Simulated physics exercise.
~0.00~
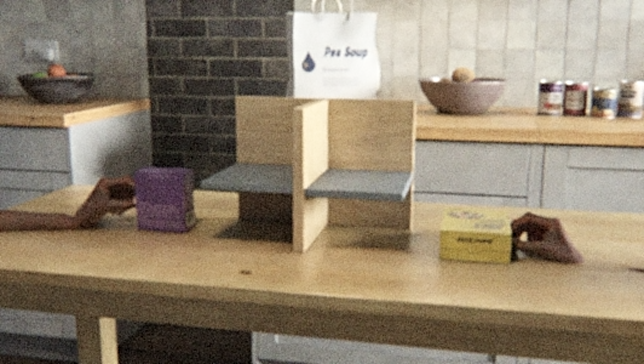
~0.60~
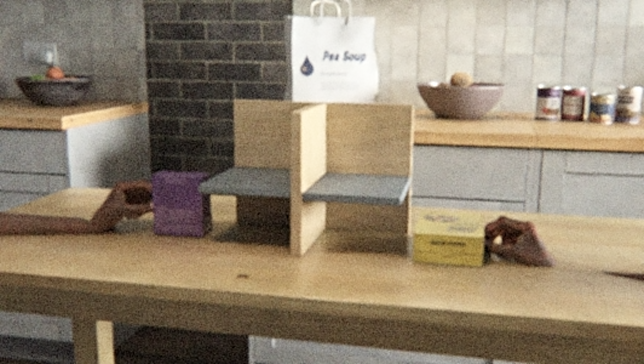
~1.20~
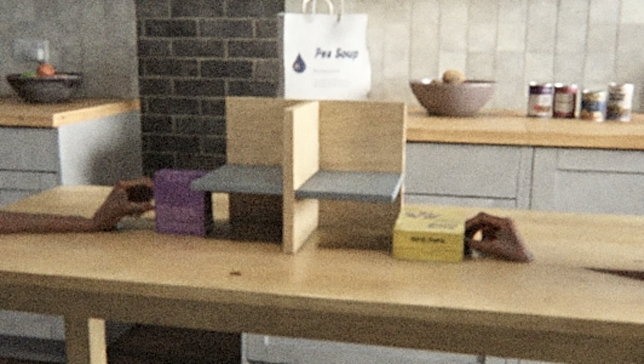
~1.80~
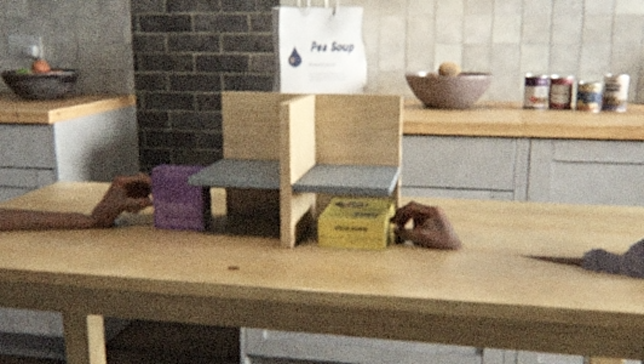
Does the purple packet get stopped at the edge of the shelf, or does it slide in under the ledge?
The purple packet catches on the edge and stays outside, while the yellow packet slides in on the other side.
